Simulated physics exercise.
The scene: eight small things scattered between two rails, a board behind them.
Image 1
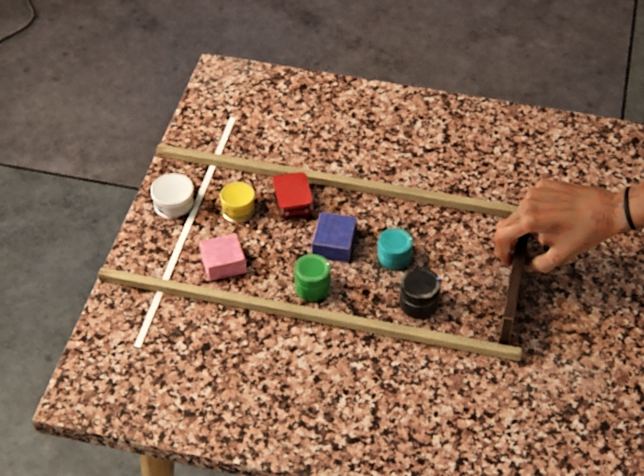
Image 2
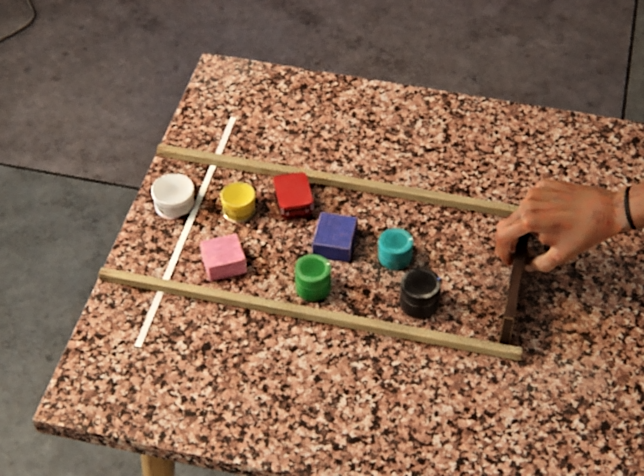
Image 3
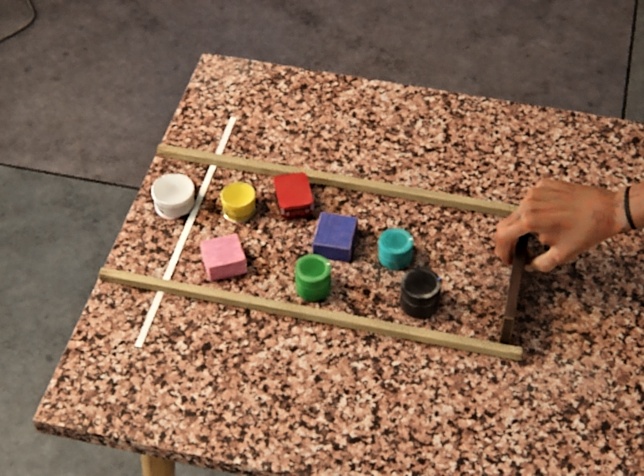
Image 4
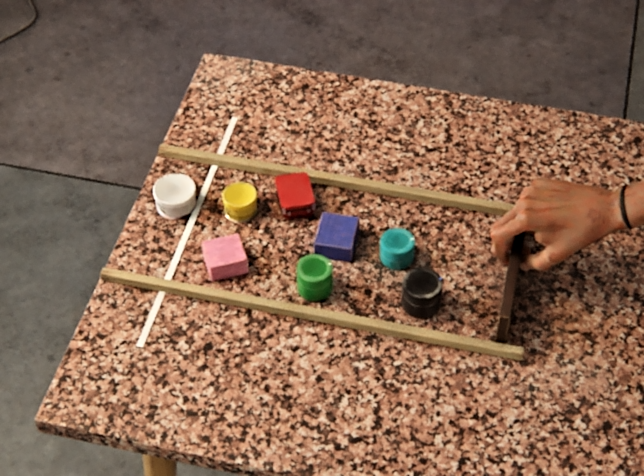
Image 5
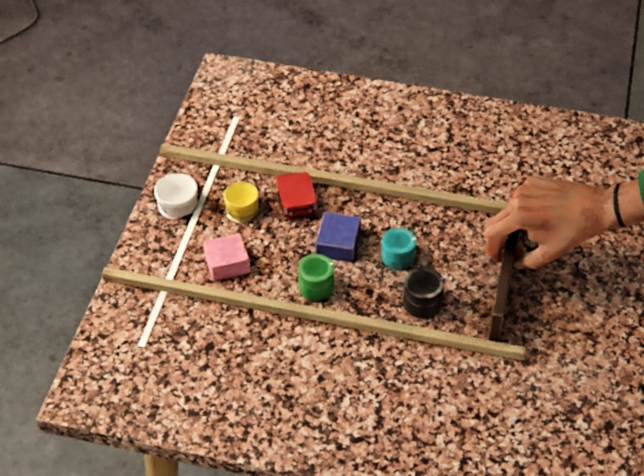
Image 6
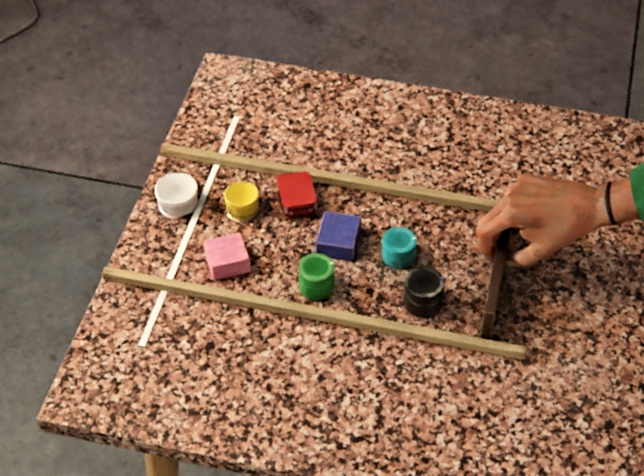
On a speckled pinkish-brown stone tabletop above a grey floor, seen from above at an angle, two pale wooden rails run across a thin white strip. Between them sit white, yellow, turquoise, green and black round pieces and red, blue and pink blocks, with the white one leftmost. A hand at right holds a dark board still, then slides it slightly left, touching none, while the view barely shifts.
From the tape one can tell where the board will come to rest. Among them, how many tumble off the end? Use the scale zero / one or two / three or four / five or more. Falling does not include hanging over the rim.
On that scale it is one or two.
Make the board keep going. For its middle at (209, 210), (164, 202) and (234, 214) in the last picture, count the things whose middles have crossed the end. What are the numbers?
1, 5 and 0.
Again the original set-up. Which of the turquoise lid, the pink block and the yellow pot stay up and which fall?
Once everything settles, the turquoise lid remains in place, the pink block remains in place and the yellow pot remains in place.
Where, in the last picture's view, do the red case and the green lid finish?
Final positions - red case around (195, 171), green lid around (128, 253).
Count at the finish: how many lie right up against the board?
Looks like 3 of them, all told.
Soon after, none off yet; white tin at rest near (177, 196); yellow pot at rest near (242, 202); pink block at rest near (227, 257).
Then, none off yet; white tin at rest near (177, 196); yellow pot moved about its own width near (218, 191); pink block moved about its own width near (198, 245).
At rest, the number that fall off is one or two; fallen, white tin.
